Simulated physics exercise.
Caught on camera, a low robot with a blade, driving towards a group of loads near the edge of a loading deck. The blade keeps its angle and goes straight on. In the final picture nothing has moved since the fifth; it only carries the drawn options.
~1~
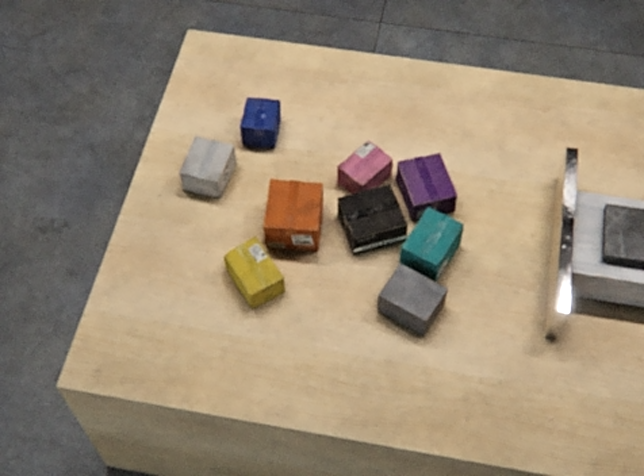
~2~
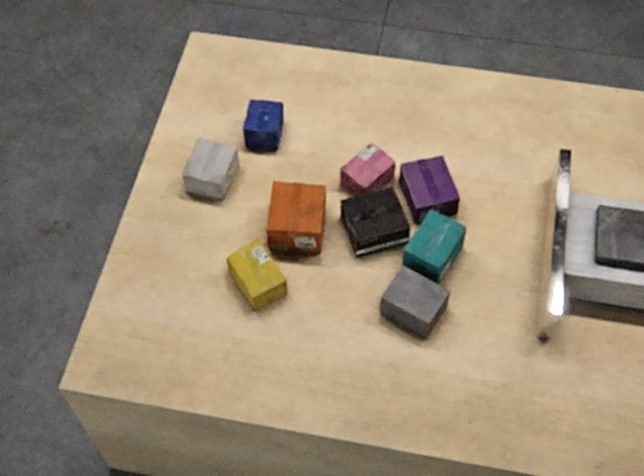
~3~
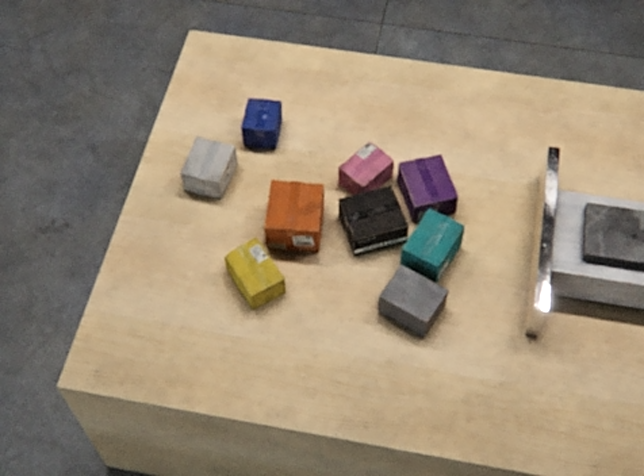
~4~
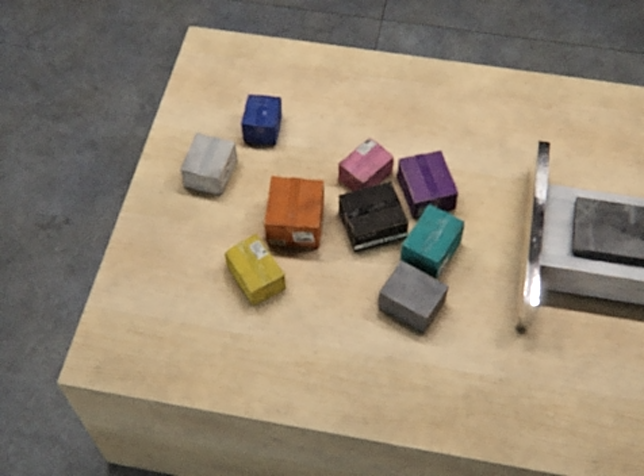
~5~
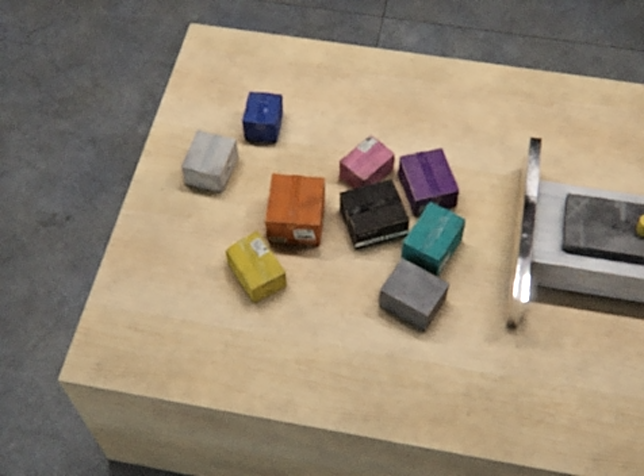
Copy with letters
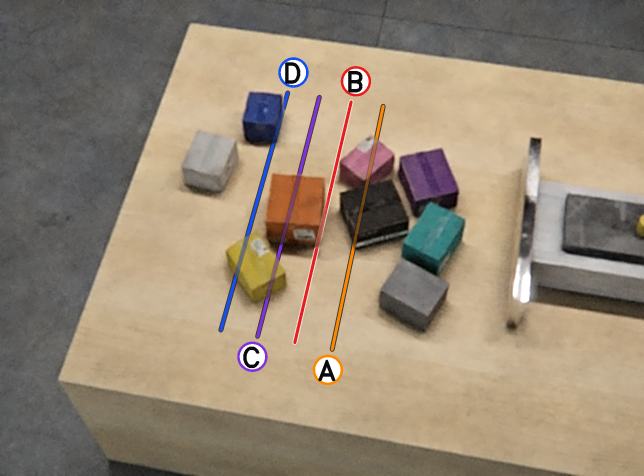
On a pale wooden platform, a metal blade on a low machine edging left towards nine small coloured boxes, which stay still.
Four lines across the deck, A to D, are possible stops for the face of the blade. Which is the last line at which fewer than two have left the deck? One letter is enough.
Line D.
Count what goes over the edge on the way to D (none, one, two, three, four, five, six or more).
By then, none.
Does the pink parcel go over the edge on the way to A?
No.
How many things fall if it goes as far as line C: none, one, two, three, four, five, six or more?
In all, none.
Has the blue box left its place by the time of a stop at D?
By then, yes.
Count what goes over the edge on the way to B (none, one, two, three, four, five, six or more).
In all, none.
On the marked copy, A at (360, 218); B at (325, 213); C at (291, 207); D at (257, 202).
Following D. Soon after the start, robot (502, 210); grey crate (378, 297); pink parcel (358, 165).
Later, robot (403, 195); white parcel (192, 153); orange parcel (201, 196).
In the end, robot (329, 184); orange parcel (133, 186); white parcel (166, 144); none fallen.
As for the rest, A is within the limit but short; B is within the limit but short; C is within the limit but short.
